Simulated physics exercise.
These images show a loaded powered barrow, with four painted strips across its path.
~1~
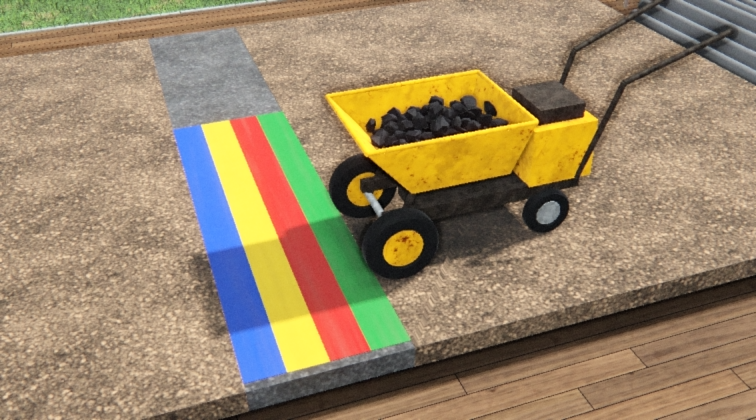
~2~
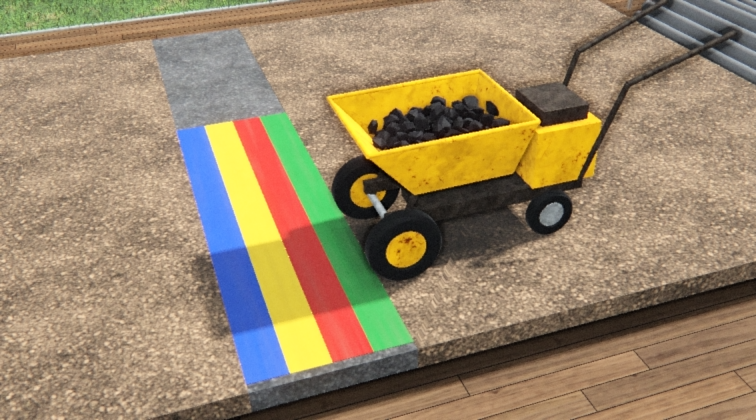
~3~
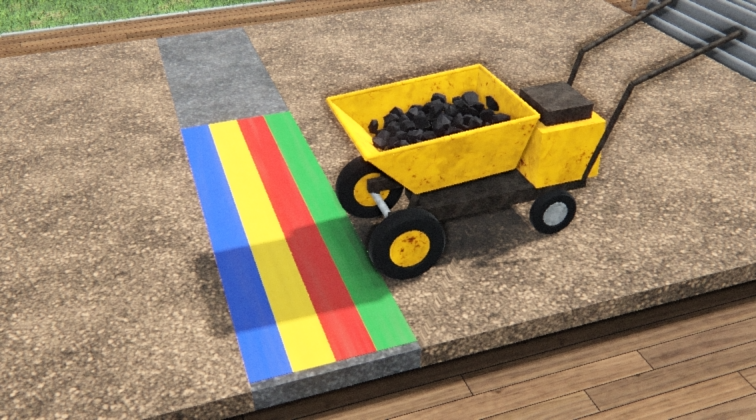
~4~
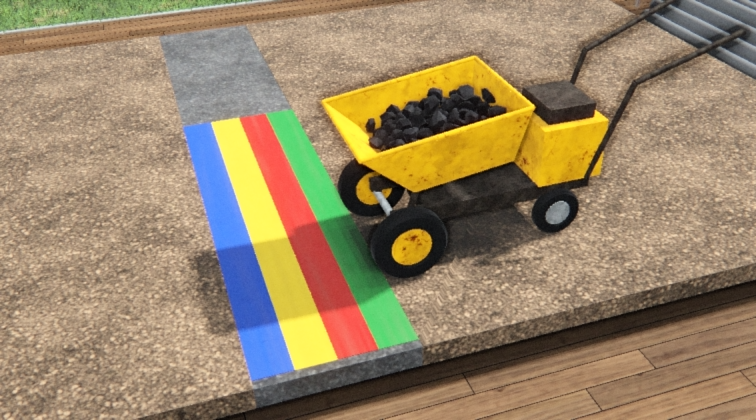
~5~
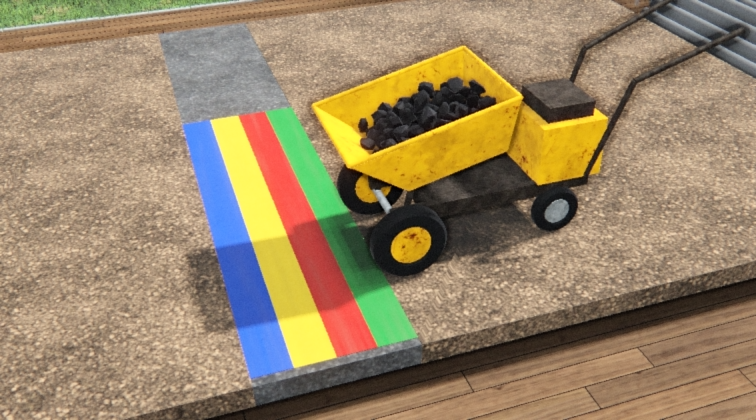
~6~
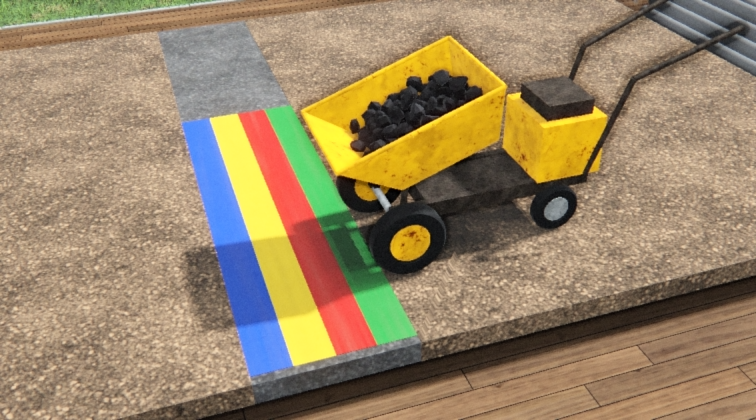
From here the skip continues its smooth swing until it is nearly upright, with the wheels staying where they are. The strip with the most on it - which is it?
That is the blue strip.
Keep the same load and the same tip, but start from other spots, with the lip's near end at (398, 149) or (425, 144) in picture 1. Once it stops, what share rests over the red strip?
Try 1 about 10 %, try 2 about 30 %.
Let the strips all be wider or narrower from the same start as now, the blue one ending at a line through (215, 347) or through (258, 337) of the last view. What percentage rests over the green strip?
Shares: 0 %; then 0 %.
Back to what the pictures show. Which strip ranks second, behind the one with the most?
It's yellow next.
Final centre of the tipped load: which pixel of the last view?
Around (237, 267).
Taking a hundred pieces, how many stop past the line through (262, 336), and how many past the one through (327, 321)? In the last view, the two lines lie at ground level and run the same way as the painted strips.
Around 40 per cent for the first, around 70 per cent for the second.
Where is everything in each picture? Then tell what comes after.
The first picture shows lip of the skip (367, 154), level; top of the load (441, 125), lumps of coal; green strip (372, 309); red strip (334, 319); yellow strip (294, 329); blue strip (253, 339).
The second picture shows lip of the skip (368, 156), level; top of the load (444, 123).
The third picture shows lip of the skip (367, 158), tipped barely; top of the load (458, 120).
The fourth picture shows lip of the skip (361, 161), tipped a little; top of the load (464, 114).
The fifth picture shows lip of the skip (350, 166), tipped a little; top of the load (455, 107).
The sixth picture shows lip of the skip (338, 173), tipped clearly; top of the load (442, 100); green strip (379, 304); red strip (340, 313); yellow strip (301, 322); blue strip (260, 332).
Just after the last frame, skip tipped steeply; every one in the skip.
A moment on, skip tipped right over; roughly two thirds in the skip; about a tenth over the yellow strip; roughly a quarter over the blue strip; about a tenth off the paint.
Further on, skip tipped right over; roughly a quarter in the skip; roughly a quarter over the yellow strip; roughly a third over the blue strip; roughly a quarter off the paint.
When it is over, skip tipped right over; roughly a quarter in the skip; not one over the green strip; not one over the red strip; about a tenth over the yellow strip; roughly a third over the blue strip; roughly a quarter off the paint.
